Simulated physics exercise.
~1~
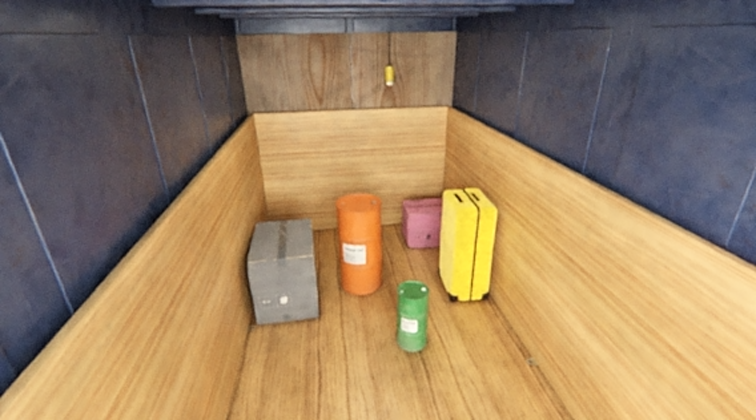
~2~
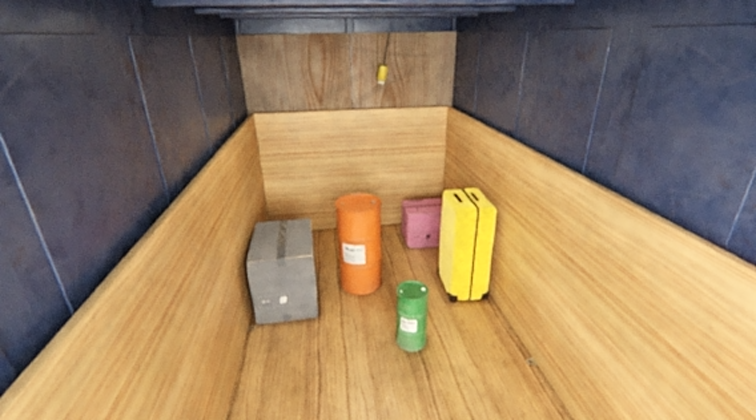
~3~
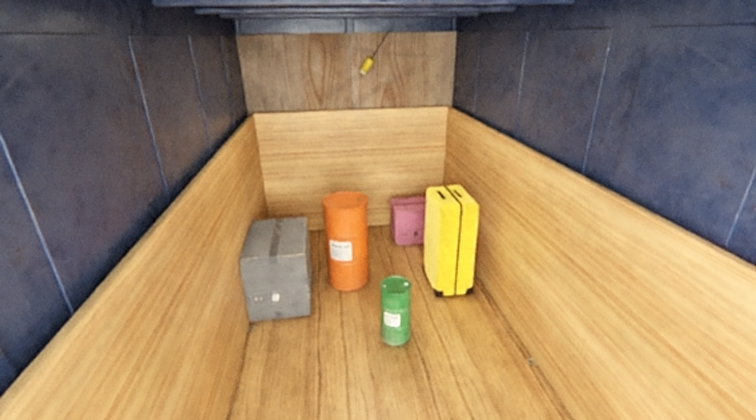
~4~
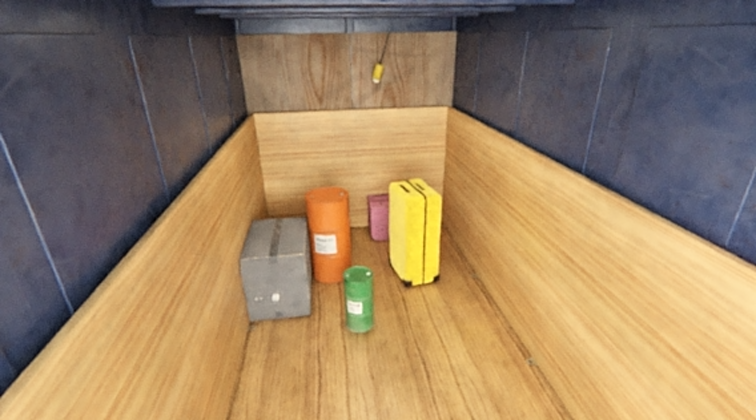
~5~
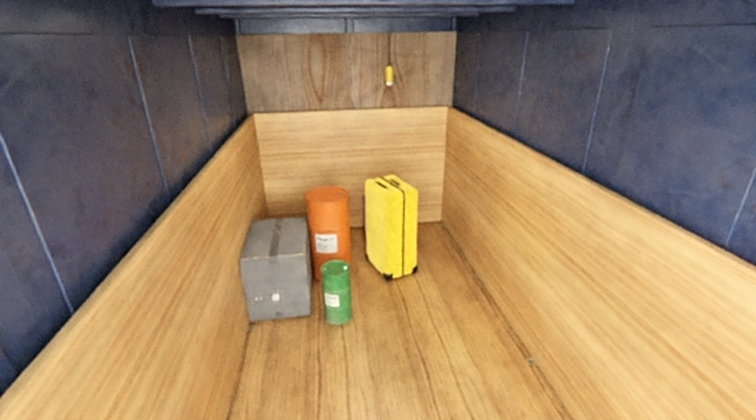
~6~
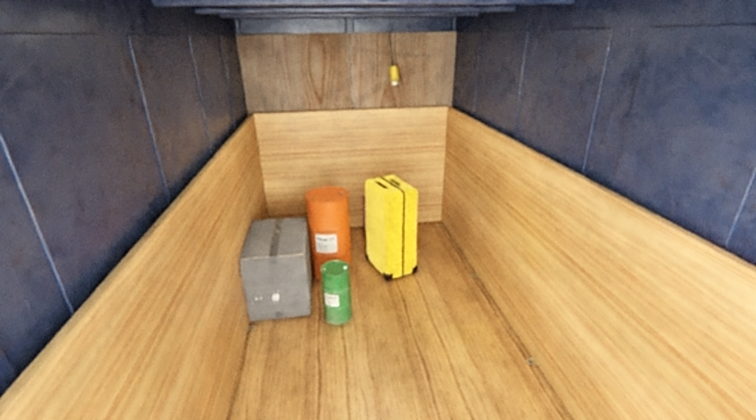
In the wood-lined load bay of a van, a grey box stands at the left, with an orange drum, a small green canister, a pink box and a yellow case to its right. At first the load stays put while a yellow lamp hangs from its cord at the far end. The lamp swings left, and the drum, canister, pink box and case start sliding left. They slide farther as the lamp swings back, bunching towards the grey box, which holds its place. Finally the upright drum, canister and case rest closer to it, the pink box hidden from view.
